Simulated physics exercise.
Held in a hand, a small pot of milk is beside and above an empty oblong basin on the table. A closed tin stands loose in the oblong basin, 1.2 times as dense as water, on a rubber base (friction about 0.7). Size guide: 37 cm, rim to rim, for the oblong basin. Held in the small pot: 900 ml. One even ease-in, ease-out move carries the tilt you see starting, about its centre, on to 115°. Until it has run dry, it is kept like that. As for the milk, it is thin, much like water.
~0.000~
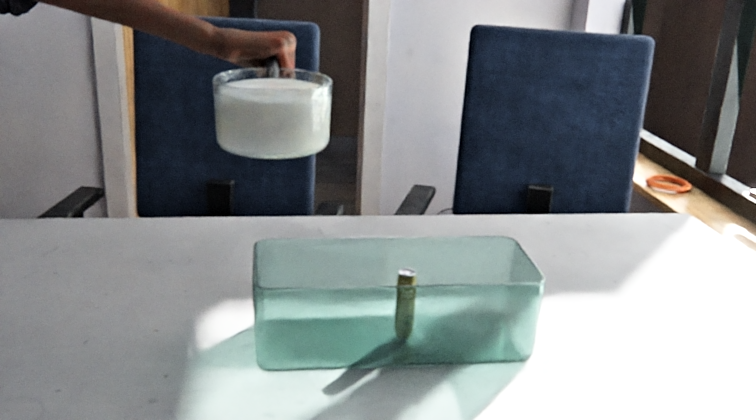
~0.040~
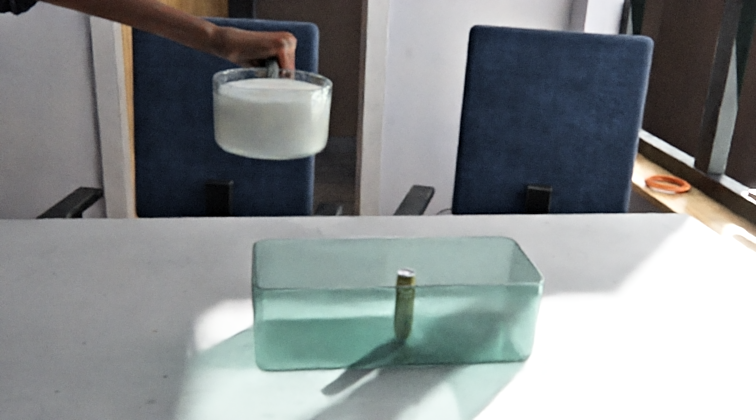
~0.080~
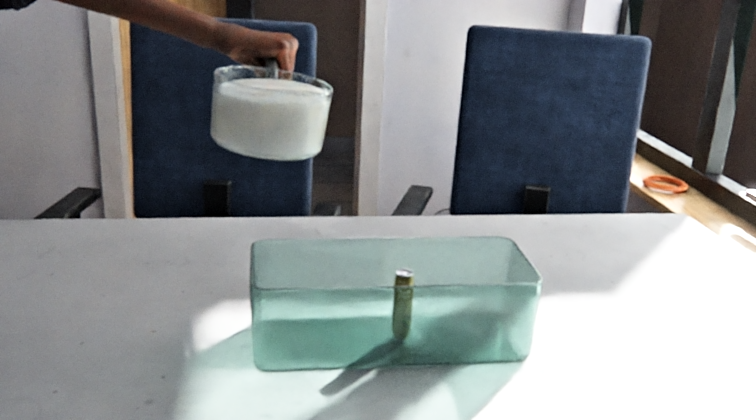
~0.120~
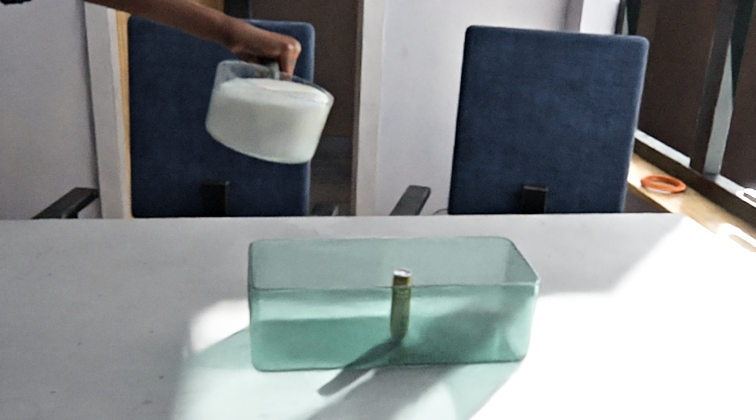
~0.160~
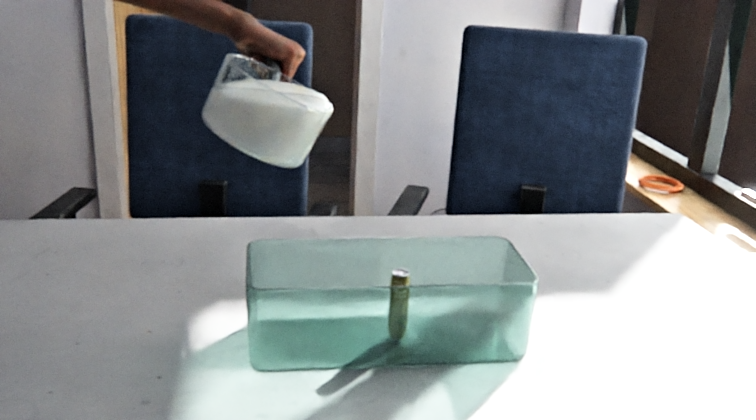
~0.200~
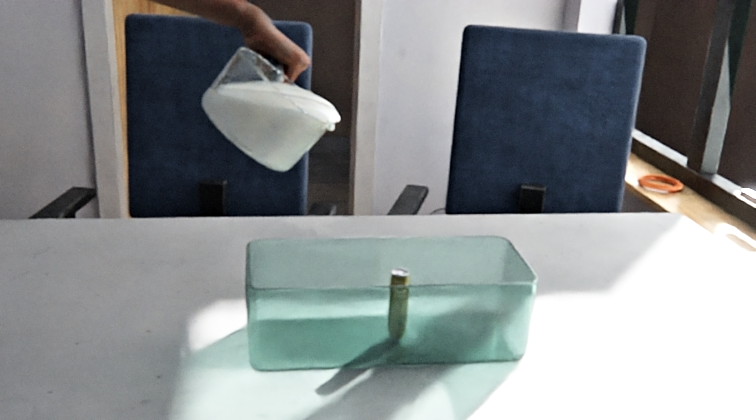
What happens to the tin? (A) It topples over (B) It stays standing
It topples over.
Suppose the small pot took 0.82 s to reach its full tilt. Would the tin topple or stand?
So the tin will tip over.
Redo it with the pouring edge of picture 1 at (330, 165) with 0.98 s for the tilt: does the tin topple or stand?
Result: Tin upright.
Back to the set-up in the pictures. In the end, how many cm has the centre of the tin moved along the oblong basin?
About 10.5 cm.
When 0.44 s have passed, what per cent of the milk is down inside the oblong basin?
Roughly 20 percent.
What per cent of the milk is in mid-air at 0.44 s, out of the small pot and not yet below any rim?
Around 60 in a hundred.
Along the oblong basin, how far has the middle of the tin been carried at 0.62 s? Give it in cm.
Near 3 cm.
By 0.44 s the tilt is 111° and 20 per cent is still to pour; the tin stands where it began.
By 0.62 s the tilt is 115° and 2 per cent is still to pour; the tin leans 6°.
By 0.80 s the tilt is 115° and 0 per cent is still to pour; the tin leans 17°.
By 1.00 s the tilt is 115° and 0 per cent is still to pour; the tin leans 32°.
At rest the tin lies on its side.
